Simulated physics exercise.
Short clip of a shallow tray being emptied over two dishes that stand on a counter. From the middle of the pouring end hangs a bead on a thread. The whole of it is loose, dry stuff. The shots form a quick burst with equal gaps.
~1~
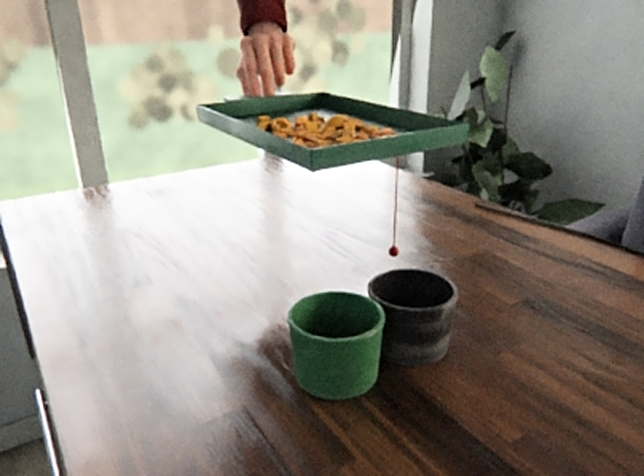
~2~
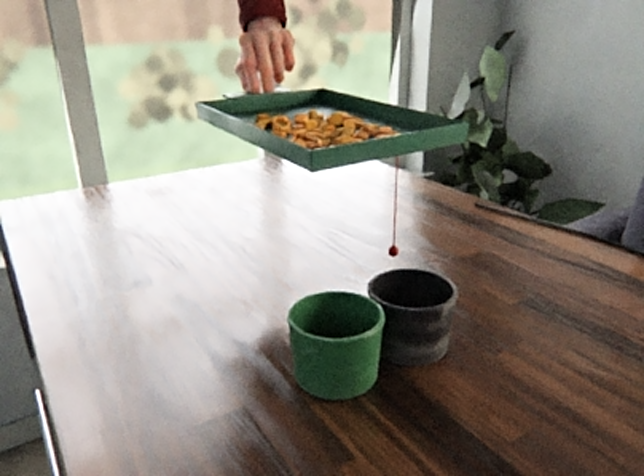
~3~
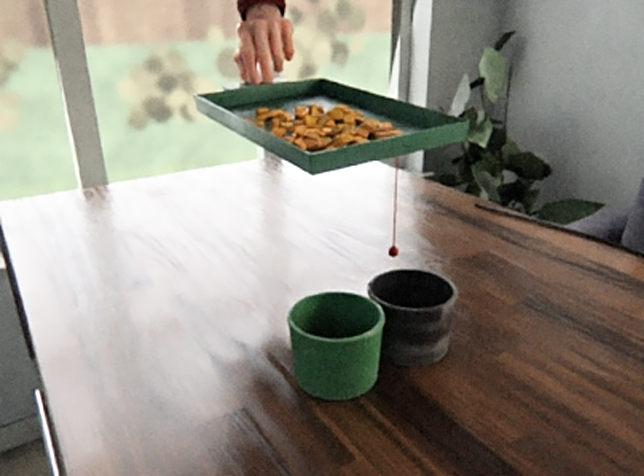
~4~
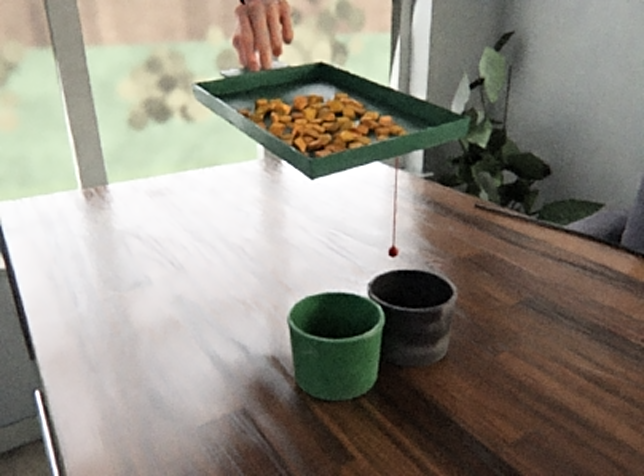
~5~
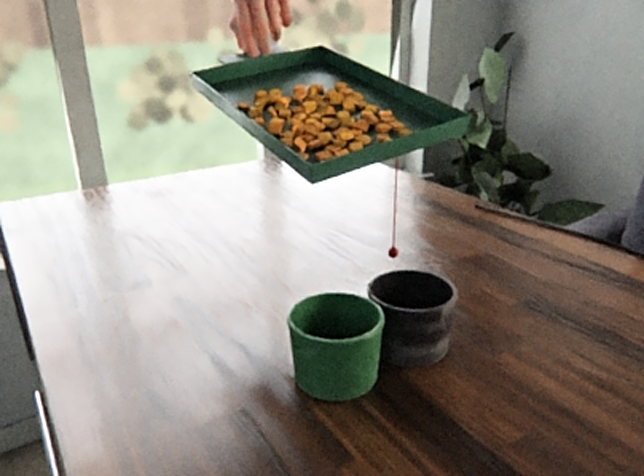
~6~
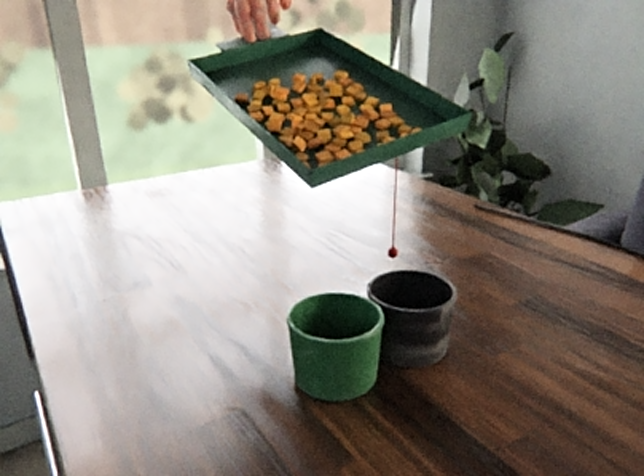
The clip shows a hand holding a shallow green tray of small orange-brown pieces above a green dish and a dark dish on a wooden surface, gradually tilting it toward its near corner while a red bead hangs from a thread.
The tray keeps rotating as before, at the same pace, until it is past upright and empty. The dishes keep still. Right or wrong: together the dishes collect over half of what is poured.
Wrong.
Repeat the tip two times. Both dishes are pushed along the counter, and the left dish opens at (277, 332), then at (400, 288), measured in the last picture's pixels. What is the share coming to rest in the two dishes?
About 40 per cent, then about 20 per cent.
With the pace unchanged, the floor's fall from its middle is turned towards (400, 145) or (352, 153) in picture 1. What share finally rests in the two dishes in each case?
For the first aim it is 30 in a hundred, for the second 70 in a hundred.
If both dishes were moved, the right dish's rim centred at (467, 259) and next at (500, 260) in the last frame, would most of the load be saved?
Try 1: A lesser share; try 2: A lesser share.
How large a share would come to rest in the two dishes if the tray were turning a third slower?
About 40 in a hundred.
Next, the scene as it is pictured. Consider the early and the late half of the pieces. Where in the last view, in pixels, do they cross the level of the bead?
Initially about (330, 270); subsequently about (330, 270).
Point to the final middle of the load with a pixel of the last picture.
At about (331, 336).
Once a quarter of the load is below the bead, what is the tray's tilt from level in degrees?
Roughly 110 degrees of turn.
Shortly afterwards, tray tipped steeply; the whole lot on the tray.
Next, tray tipped past a quarter turn; the bulk on the tray; a little in the left dish; a little outside both; a little in the air.
Some moments later, tray tipped past a quarter turn; a little in the left dish; a little in the right dish; the bulk outside both; only a few in the air.
In the end, tray tipped past a quarter turn; a little in the left dish; a little in the right dish; the bulk outside both; only a few in the air.
